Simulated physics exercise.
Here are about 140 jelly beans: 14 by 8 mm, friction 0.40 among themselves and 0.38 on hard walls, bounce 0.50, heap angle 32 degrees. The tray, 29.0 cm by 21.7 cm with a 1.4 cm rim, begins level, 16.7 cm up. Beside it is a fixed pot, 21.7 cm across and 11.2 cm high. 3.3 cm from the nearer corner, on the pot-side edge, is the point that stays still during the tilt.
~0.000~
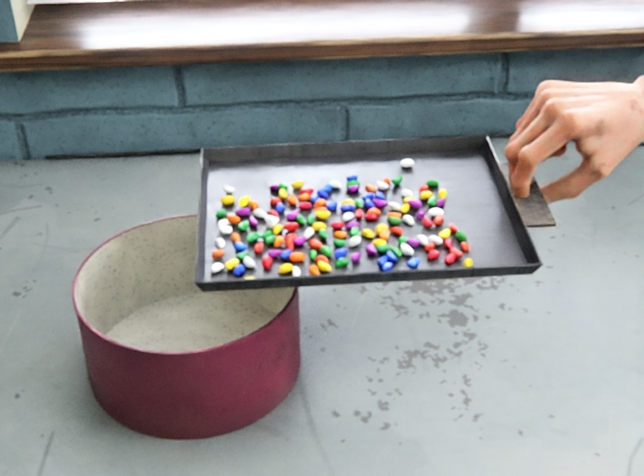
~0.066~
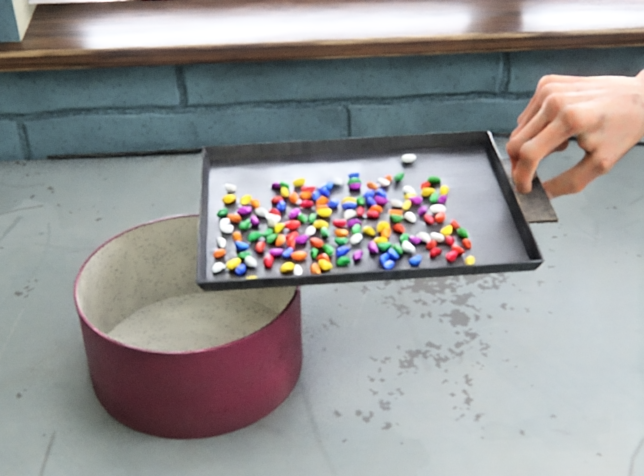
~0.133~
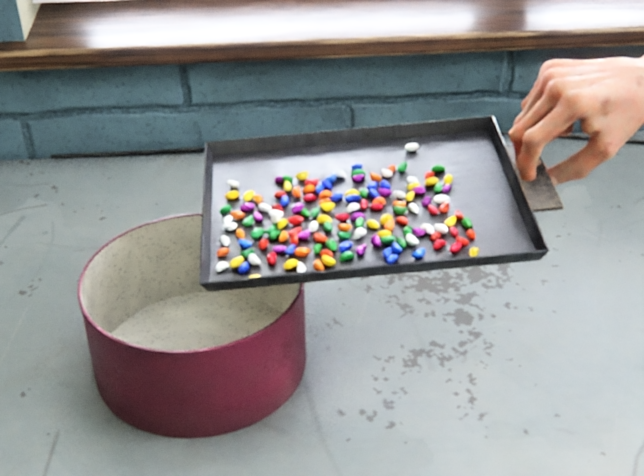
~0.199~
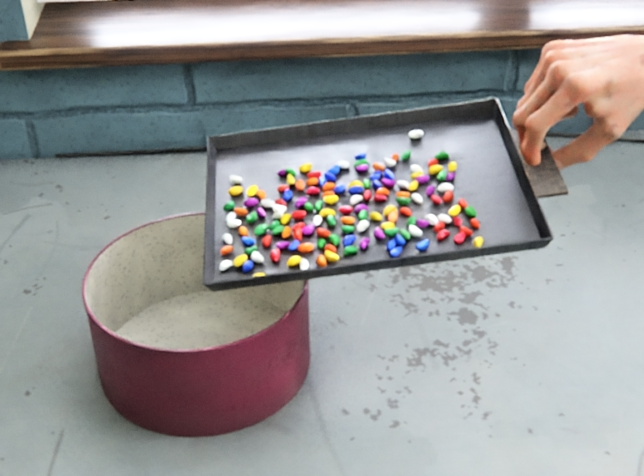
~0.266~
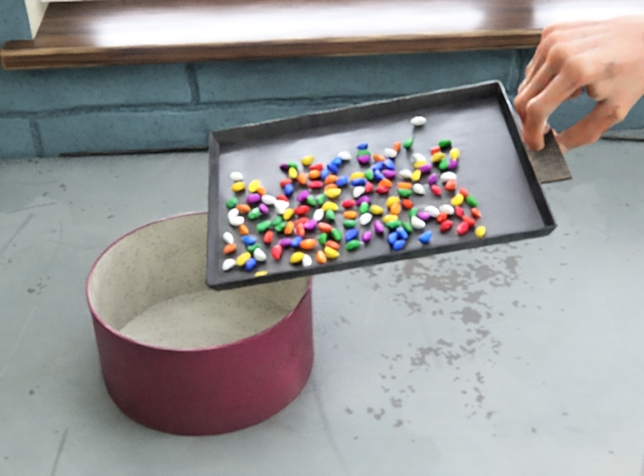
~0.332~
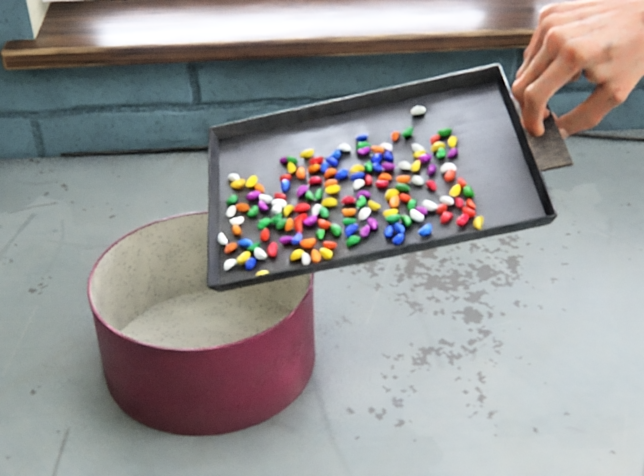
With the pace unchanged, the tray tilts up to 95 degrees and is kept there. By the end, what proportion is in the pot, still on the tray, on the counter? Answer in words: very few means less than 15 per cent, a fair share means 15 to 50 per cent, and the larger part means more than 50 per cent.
Pot: The larger part. Left on the tray: Very few. Counter: A fair share.
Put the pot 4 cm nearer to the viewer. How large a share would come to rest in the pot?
In that setup it would come to near 100 per cent.
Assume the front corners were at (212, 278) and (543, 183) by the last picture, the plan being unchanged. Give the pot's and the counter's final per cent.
Pot 95, counter 5.
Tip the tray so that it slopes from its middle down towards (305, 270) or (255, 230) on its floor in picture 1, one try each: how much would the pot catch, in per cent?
First try: Around 30 percent; second try: Around 90 percent.
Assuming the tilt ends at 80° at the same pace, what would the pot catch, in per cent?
Then about 55 per cent.
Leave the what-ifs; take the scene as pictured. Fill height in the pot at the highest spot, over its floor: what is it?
Some 1.5 cm up.
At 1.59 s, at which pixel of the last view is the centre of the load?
(204, 413), roughly.
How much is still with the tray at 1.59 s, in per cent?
It's roughly 20 percent.
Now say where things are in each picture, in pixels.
Tray tilt 0 degrees, front corners at (202, 278) and (534, 260); middle of the pieces at (338, 226); pot at (187, 277), in the first picture.
Tray tilt 1 degrees, front corners at (203, 278) and (536, 257); middle of the pieces at (339, 224), in the second picture.
Tray tilt 4 degrees, front corners at (207, 278) and (541, 247), lowest corner left front; middle of the pieces at (343, 217), in the third picture.
Tray tilt 7 degrees, front corners at (210, 279) and (545, 235), lowest corner left front; middle of the pieces at (346, 210), in the fourth picture.
Tray tilt 10 degrees, front corners at (213, 279) and (549, 222), lowest corner left front; middle of the pieces at (348, 204), in the fifth picture.
Tray tilt 14 degrees, front corners at (214, 280) and (549, 211), lowest corner left front; middle of the pieces at (348, 200); pot at (201, 274). Its pace works out near 50 degrees a second, in the sixth picture.
Then, at 1.09 s, tilt 52 degrees; the tray holds 90 %, the pot 0 %.
After 1.59 s, tilt 77 degrees; the tray holds 20 %, the pot 45 %.
Then, at 2.16 s, tilt 95 degrees; the tray holds 0 %, the pot 60 %.
In the end, at 3.0 s, pot 60 %, tray 0 %, counter 40 %.
